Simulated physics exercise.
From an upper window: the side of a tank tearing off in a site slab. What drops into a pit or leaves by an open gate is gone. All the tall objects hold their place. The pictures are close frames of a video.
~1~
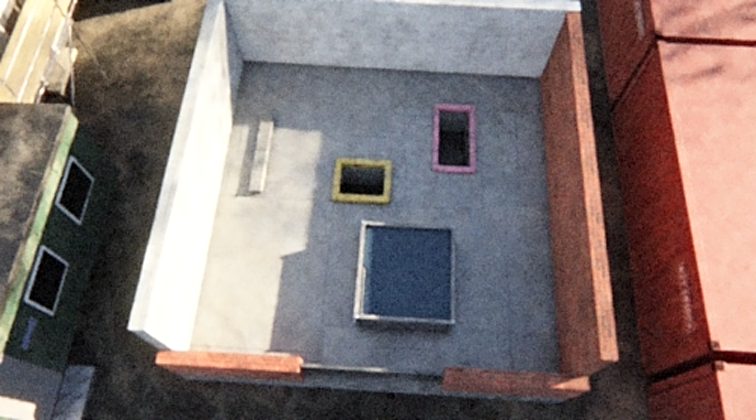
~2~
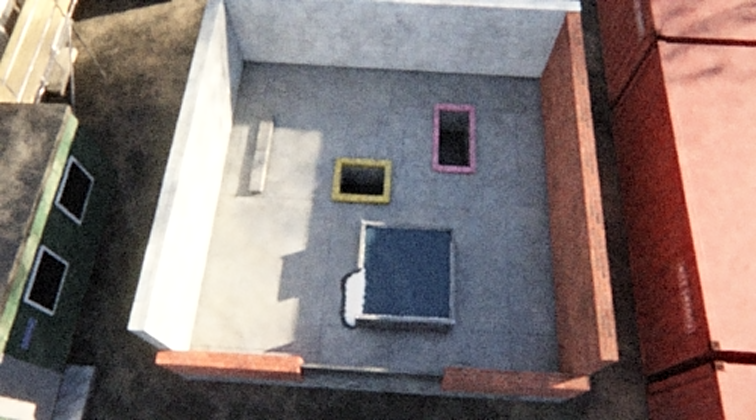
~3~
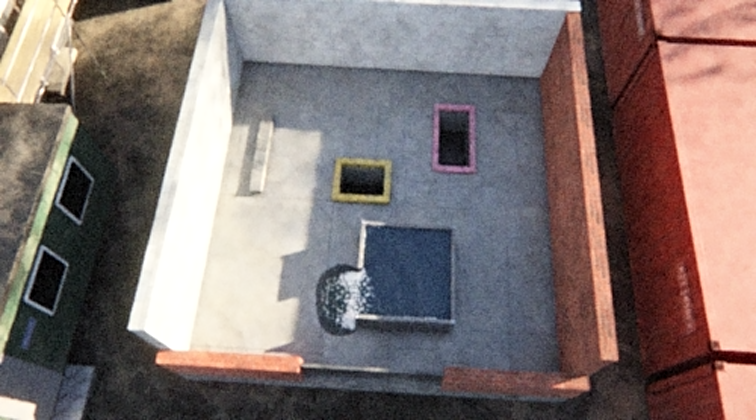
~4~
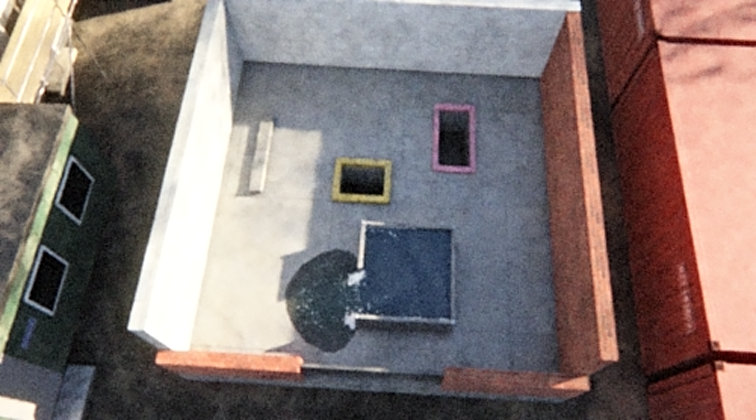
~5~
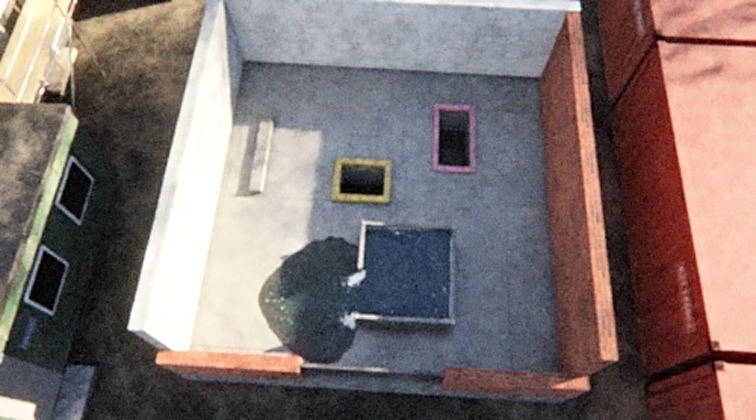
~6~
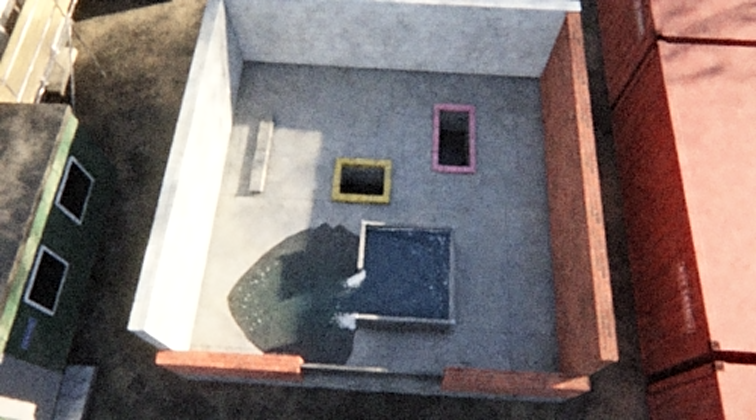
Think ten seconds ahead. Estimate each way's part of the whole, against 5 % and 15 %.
One by one: The gate takes less than 5 %; the yellow pit takes less than 5 %; the pink pit takes less than 5 %.
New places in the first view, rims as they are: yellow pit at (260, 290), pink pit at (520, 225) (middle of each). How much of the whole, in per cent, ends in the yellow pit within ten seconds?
In per cent: Yellow 15.
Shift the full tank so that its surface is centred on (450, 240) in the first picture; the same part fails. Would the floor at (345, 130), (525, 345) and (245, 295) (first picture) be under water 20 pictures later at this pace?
In turn: Clear, free of water, covered.
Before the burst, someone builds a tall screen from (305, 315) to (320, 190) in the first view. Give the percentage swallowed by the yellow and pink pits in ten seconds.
In per cent: Yellow 6, pink 0.
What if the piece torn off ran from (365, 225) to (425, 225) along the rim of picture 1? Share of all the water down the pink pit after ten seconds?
In per cent: Pink 12.
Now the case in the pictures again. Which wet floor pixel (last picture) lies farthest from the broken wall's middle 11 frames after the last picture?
I would point to (224, 169).
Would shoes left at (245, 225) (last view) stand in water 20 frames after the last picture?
Answer: Flooded.
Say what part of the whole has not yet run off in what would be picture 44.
About 100 per cent.
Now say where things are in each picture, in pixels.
In the first picture, still water in the water tank at (406, 272).
In the second picture, water pours out at (360, 298) and has run to (347, 279).
In the third picture, the front is at (328, 275), out from the gap at (360, 298).
In the fourth picture, water pours out at (360, 299) and has run to (292, 288).
In the fifth picture, water pours out at (360, 299) and has run to (264, 302).
In the sixth picture, water pours out at (360, 299) and has run to (234, 303).
A moment on, water covers 20 % of the floor; the gate 0 %, the yellow pit 0 %, the pink pit 0 %.
Next, water covers 20 % of the floor; the gate 0 %, the yellow pit 0 %, the pink pit 0 %.
Then, water covers 30 % of the floor; the gate 0 %, the yellow pit 0 %, the pink pit 0 %.
Later, water covers 55 % of the floor; the gate 0 %, the yellow pit 0 %, the pink pit 0 %.
In the end, water covers 80 % of the floor; the gate 0 %, the yellow pit 0 %, the pink pit 1 %.
